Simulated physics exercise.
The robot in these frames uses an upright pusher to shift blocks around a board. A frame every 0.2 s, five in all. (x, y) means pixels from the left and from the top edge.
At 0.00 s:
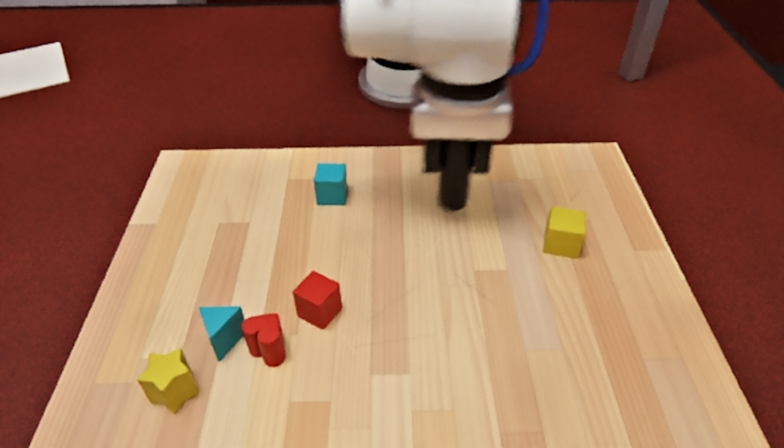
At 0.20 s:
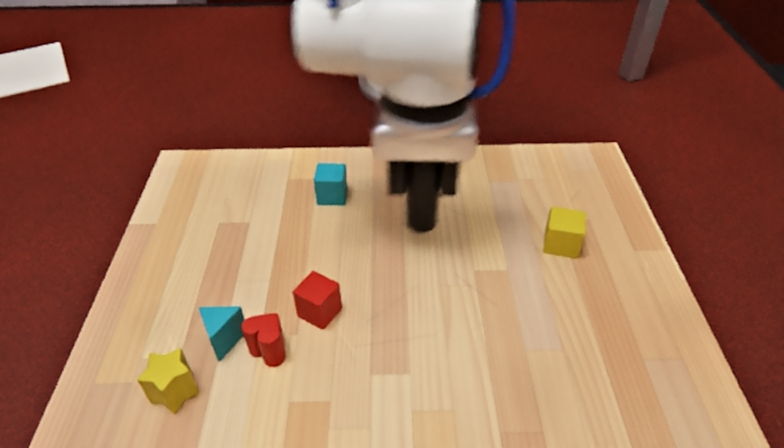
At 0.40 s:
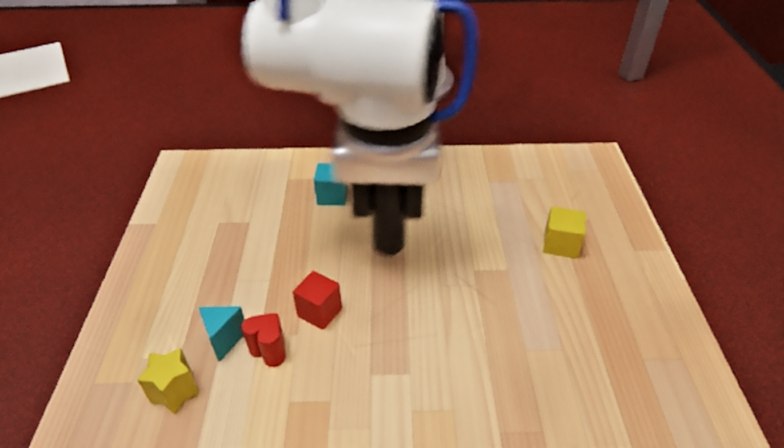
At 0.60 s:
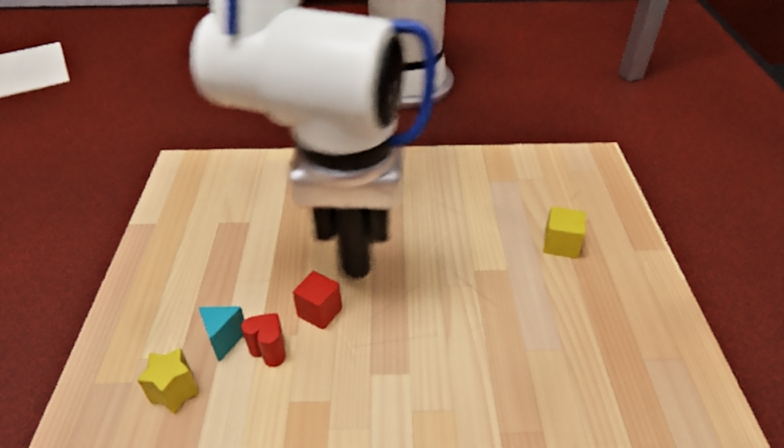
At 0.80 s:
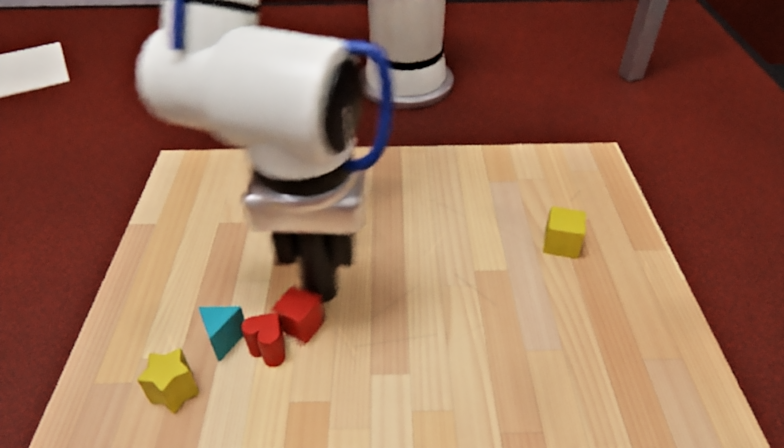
A white robot arm with a blue cable and a dark upright pusher reaches over a light wooden board on a red floor, seen from above by a still camera. Turquoise and yellow cubes sit farther back, with a red cube, red heart, turquoise triangle and yellow star nearer on the left. The arm sweeps left and nearer, passing before the turquoise cube, then nudges the red cube slightly toward the heart.
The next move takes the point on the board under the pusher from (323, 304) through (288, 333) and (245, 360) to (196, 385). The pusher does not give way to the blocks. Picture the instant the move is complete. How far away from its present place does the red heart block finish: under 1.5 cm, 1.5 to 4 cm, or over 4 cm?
Long, over 4 cm.
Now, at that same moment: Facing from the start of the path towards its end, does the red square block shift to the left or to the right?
Seen from start to end, it moves left.
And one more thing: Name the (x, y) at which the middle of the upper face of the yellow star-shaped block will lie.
Pixel (137, 380).
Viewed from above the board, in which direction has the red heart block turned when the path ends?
From overhead, the rotation is counterclockwise.
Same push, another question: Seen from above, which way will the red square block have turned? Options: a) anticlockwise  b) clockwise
a.
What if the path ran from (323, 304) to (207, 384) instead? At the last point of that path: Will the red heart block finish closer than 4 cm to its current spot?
The answer is no.
The first path, step by step. One third of the way, pusher (285, 321); red heart block (227, 357), turned 35° anticlockwise; red square block (253, 332), turned 15° clockwise.
Two thirds of the way, pusher (241, 349); yellow star-shaped block (160, 370), turned 10° clockwise; red heart block (187, 397), turned 50° anticlockwise; red square block (209, 365).
At the end, pusher (190, 374); yellow star-shaped block (137, 380), turned 50° clockwise; turquoise triangular block unmoved; red heart block (165, 435), turned 75° anticlockwise; red square block (172, 398), turned 25° anticlockwise.
